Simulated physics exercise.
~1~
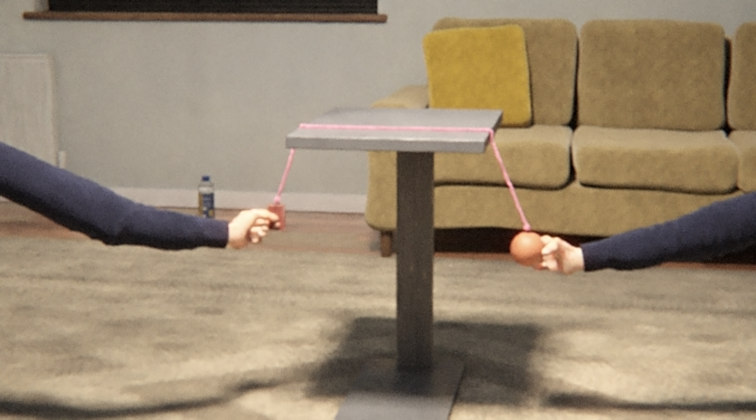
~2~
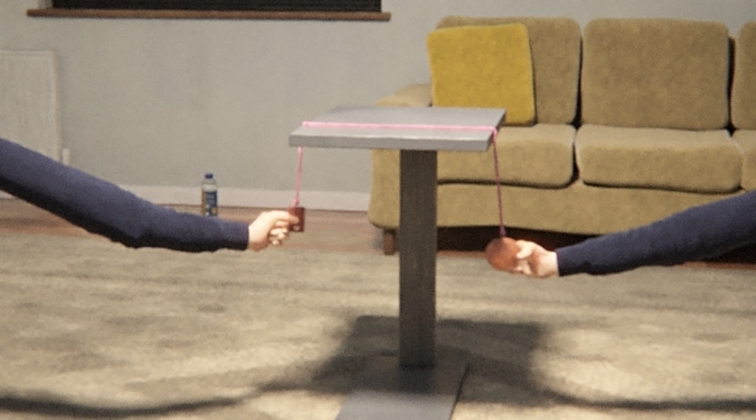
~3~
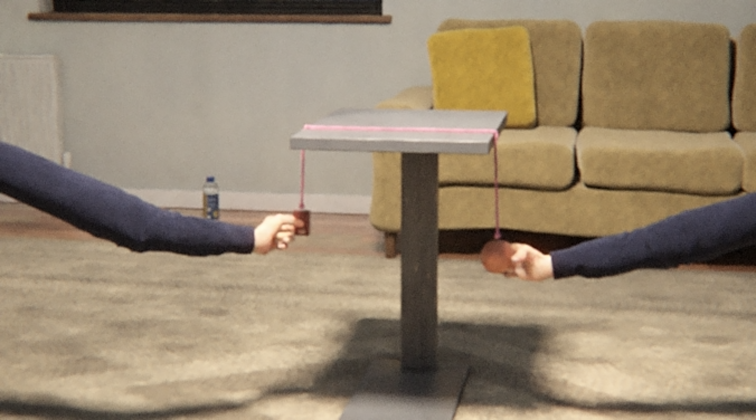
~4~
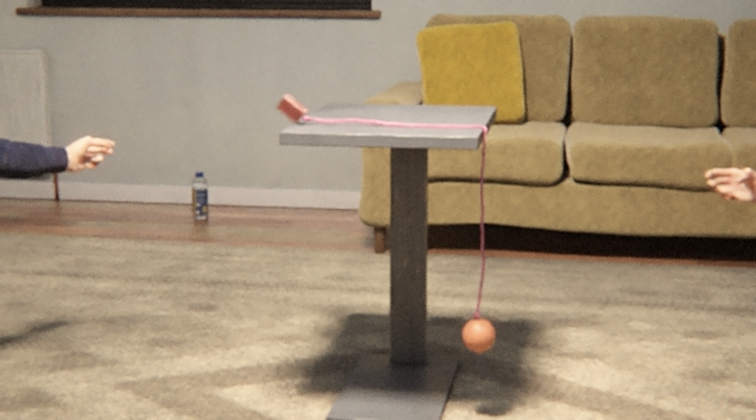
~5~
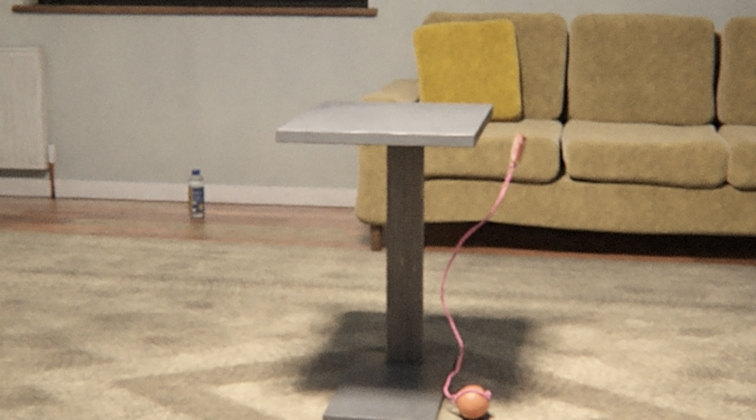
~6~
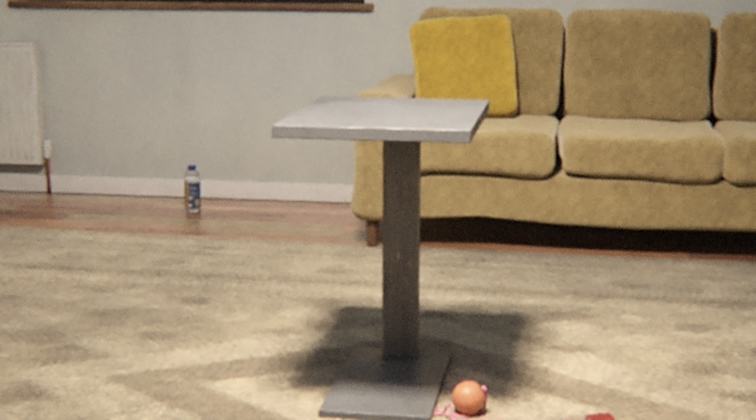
Two hands releasing a pink shoelace draped over a side table, the orange dropping right and pulling the small box to the floor.
